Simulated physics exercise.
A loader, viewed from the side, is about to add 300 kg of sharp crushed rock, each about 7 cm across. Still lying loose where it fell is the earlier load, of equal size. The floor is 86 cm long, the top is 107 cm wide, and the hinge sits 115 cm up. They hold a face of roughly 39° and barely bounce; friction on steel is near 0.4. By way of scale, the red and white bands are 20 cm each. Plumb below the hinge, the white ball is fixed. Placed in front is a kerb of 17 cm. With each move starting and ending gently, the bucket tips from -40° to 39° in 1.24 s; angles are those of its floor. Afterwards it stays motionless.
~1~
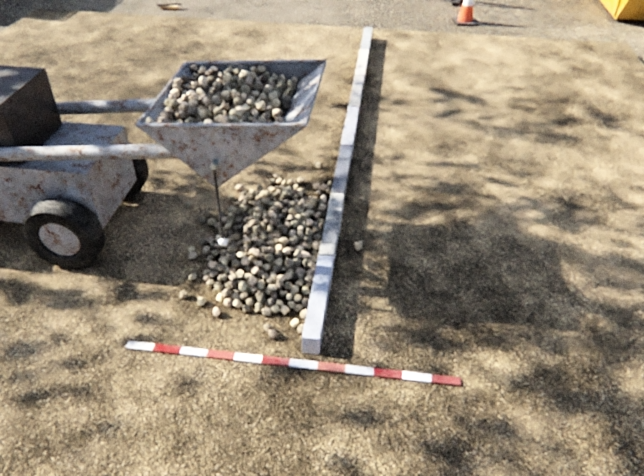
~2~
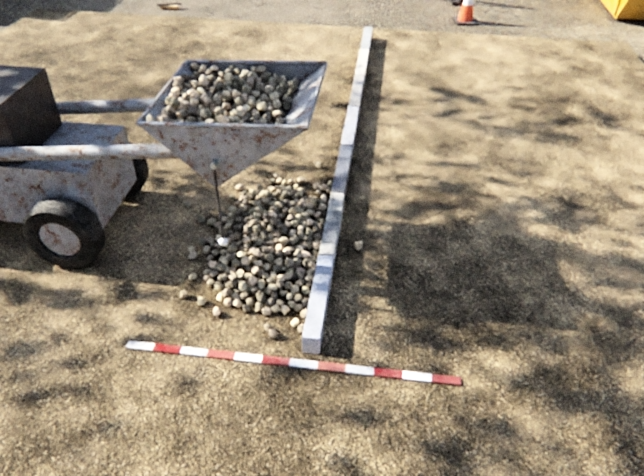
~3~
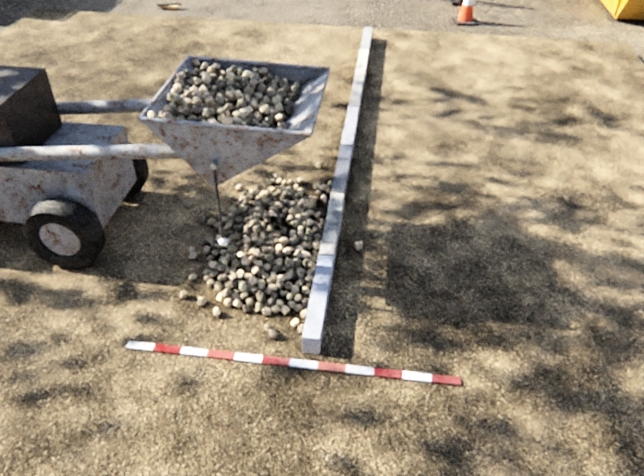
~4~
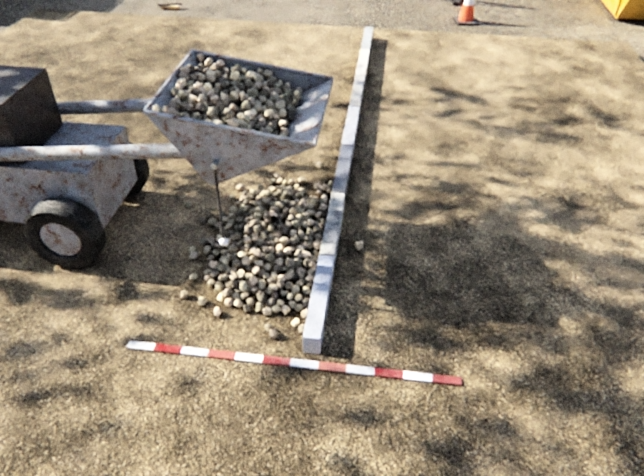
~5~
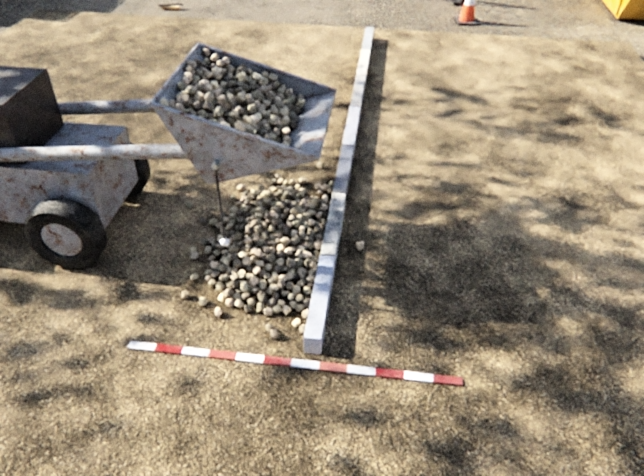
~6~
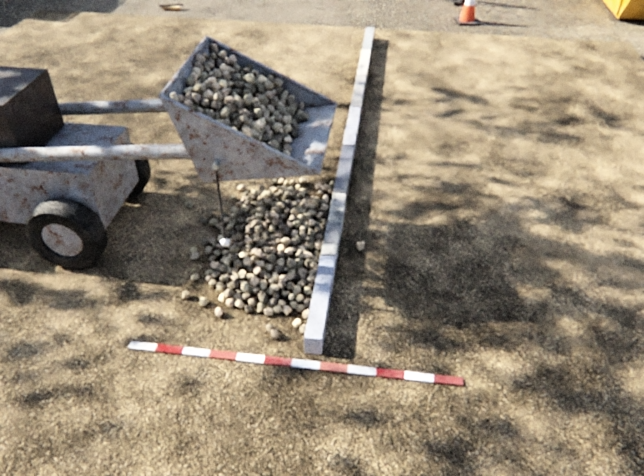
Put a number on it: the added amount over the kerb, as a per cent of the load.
63 percent, roughly.
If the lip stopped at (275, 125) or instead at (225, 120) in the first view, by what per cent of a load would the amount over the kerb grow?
25 % and 0 %.
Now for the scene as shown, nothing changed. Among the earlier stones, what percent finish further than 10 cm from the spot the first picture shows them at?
0 per cent.
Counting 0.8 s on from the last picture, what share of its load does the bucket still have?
Near 65 per cent of the load is held.
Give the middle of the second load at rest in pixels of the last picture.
I'd put their centre close to (353, 244).
Then, 0.4 s after the last picture the floor is at 27°; in per cent of one load, 100 in the bucket, 100 on this side of the kerb; the foremost stones are at (324, 250).
Then, 0.8 s after the last picture the floor is at 39°; in per cent of one load, 65 in the bucket, 133 on this side of the kerb, 2 over the kerb; the foremost stones are at (349, 233).
Then, 1.2 s after the last picture the floor is at 39°; in per cent of one load, 17 in the bucket, 150 on this side of the kerb, 33 over the kerb; the foremost stones are at (413, 260).
Then, 3.7 s after the last picture the floor is at 39°; in per cent of one load, 0 in the bucket, 137 on this side of the kerb, 63 over the kerb; the foremost stones are at (460, 248). Net gain over the kerb, 63.
